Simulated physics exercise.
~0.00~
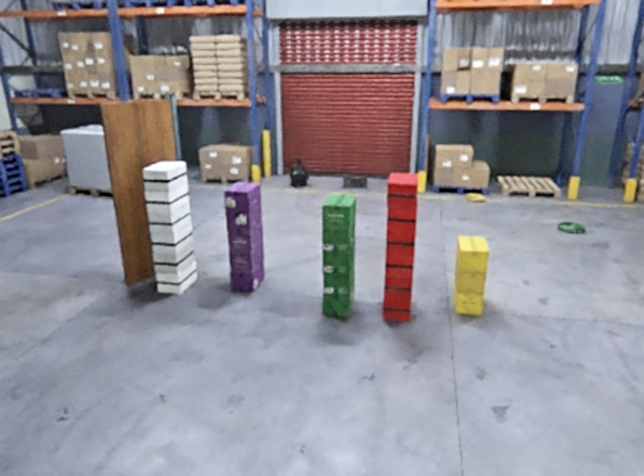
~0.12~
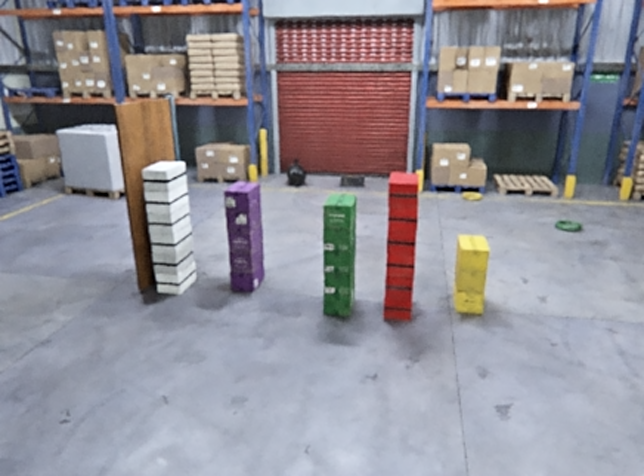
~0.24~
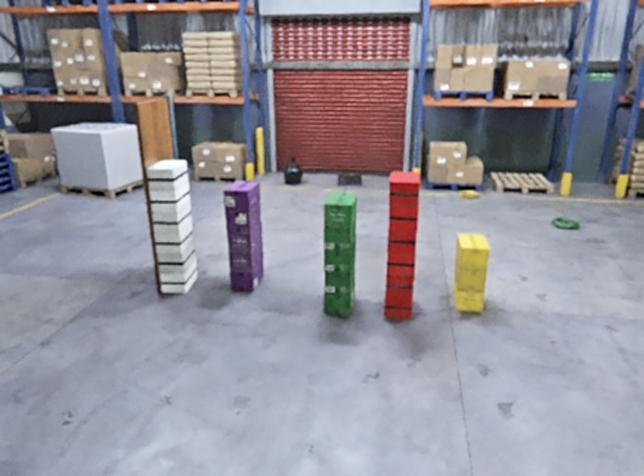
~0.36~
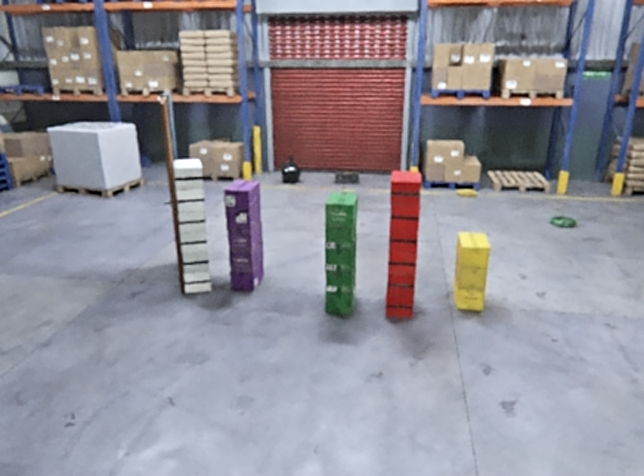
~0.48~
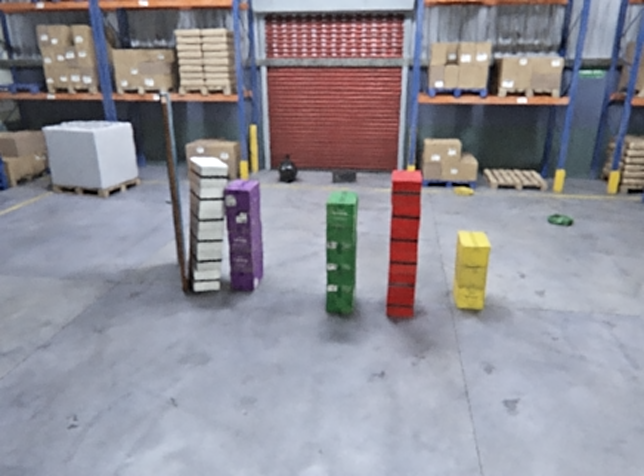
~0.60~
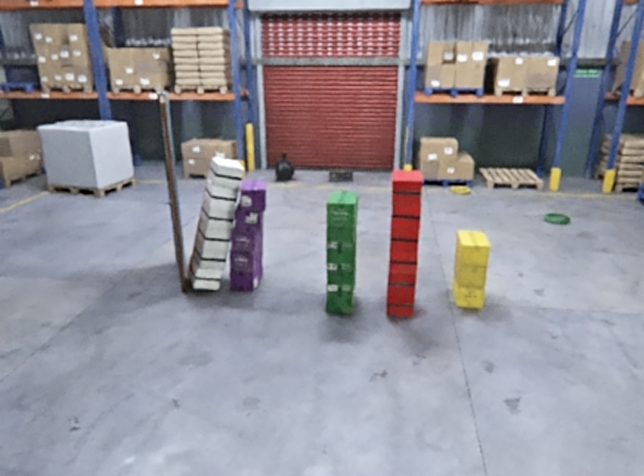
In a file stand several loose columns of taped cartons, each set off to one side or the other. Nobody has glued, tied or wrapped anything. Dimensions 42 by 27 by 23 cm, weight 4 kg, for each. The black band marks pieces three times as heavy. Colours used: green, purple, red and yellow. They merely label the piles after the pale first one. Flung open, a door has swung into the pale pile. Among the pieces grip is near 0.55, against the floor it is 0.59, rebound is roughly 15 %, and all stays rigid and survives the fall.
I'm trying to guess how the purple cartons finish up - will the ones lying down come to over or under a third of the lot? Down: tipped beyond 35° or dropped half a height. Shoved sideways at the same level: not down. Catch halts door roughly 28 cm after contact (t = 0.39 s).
I'd say over a third.
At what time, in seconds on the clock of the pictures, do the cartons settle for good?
I'd put it around 2.5 seconds.
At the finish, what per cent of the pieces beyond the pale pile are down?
Roughly 25 percent.
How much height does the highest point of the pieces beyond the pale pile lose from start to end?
0 cm.
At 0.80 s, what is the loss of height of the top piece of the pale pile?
Drop so far: Roughly 10 cm.
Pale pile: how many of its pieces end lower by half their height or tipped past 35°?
Tally of pale pieces: 6.
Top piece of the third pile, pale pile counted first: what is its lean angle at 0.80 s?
Roughly 0 degrees.
By 0.80 s, 0 of the pale pile down; none of the 5 purple cartons down (0 of 19 in all colours); top purple carton tilted 17°.
By 1.08 s, 6 of the pale pile down; 5 of the 5 purple cartons down (5 of 19 in all colours); top purple carton tilted 50°, 29 cm lower.
By 1.62 s, 6 of the pale pile down; 5 of the 5 purple cartons down (5 of 19 in all colours); top purple carton upside down; top green carton moved 7 cm.
When it is over (2.6 s), 6 of the pale pile down; 5 of the 5 purple cartons down (5 of 19 in all colours); top purple carton upside down; top green carton moved 7 cm. That is 100 per cent. In pixels of the last frame, middles, top purple carton near (430, 278), top green carton near (349, 209).
